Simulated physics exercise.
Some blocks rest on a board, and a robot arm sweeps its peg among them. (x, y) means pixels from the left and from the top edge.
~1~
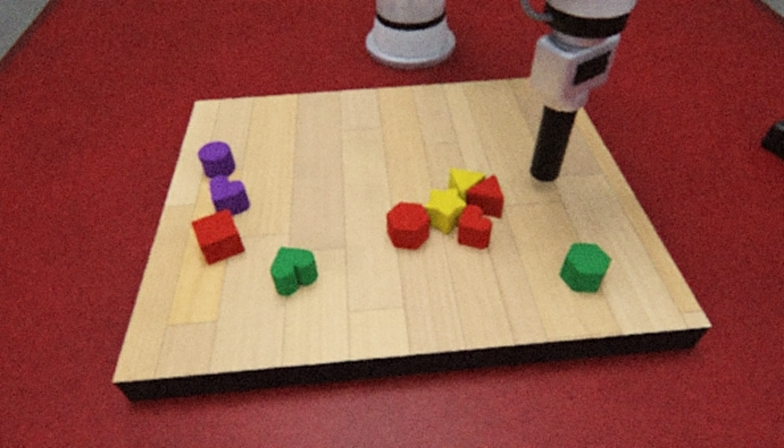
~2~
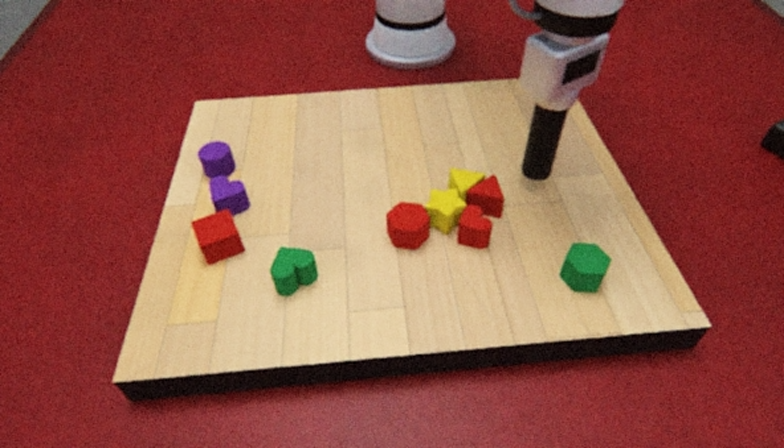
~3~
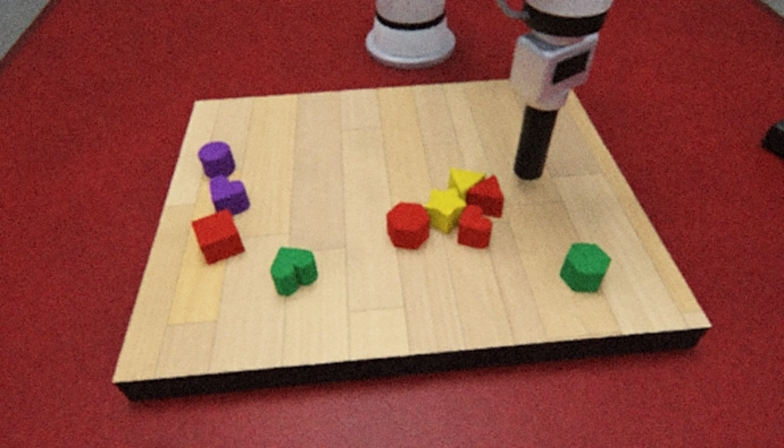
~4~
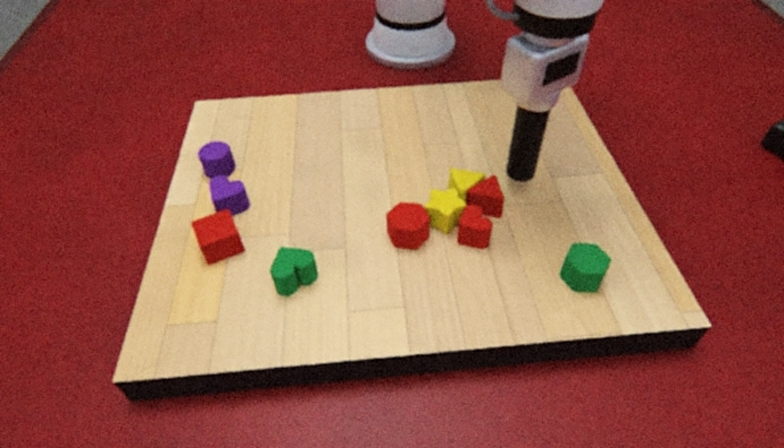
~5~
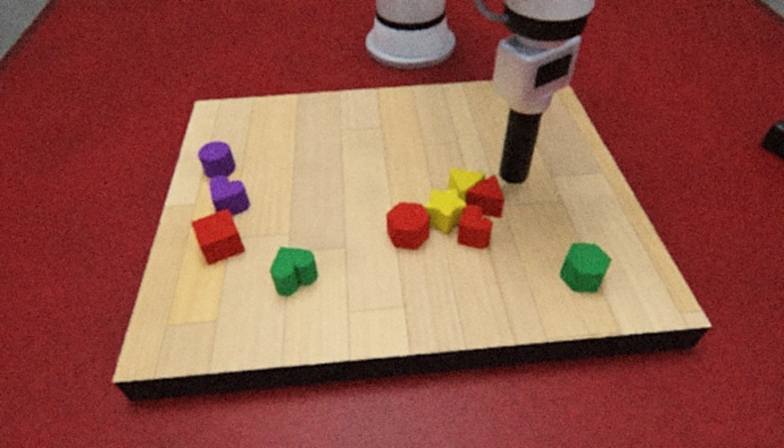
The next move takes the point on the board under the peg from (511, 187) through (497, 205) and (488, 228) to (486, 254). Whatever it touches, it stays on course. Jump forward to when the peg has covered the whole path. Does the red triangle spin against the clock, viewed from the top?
In short: No.
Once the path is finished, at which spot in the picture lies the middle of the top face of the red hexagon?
Pixel (387, 216).
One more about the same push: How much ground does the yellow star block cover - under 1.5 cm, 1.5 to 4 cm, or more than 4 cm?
Its displacement is between 1.5 and 4 cm.
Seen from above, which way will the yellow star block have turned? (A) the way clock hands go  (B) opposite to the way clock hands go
That would be A.
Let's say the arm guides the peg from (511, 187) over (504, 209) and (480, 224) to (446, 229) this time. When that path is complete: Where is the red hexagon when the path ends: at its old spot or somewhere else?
The push reaches it.
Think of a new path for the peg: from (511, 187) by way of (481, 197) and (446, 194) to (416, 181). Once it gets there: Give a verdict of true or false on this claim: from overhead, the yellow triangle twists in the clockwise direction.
That is false.
On the path given first. One third of the way, peg (499, 194); yellow star block (441, 203), turned 15° clockwise; red triangle (477, 196).
Two thirds of the way, peg (490, 217); red hexagon (390, 216), turned 25° anticlockwise; yellow star block (428, 208), turned 55° clockwise; red heart-shaped block (472, 235), turned 50° anticlockwise; red triangle (463, 213).
At the end, peg (488, 242); red hexagon (387, 216), turned 30° anticlockwise; yellow star block (426, 208), turned 65° clockwise; red heart-shaped block (464, 249), turned 25° anticlockwise; red triangle (461, 219), turned 20° clockwise.
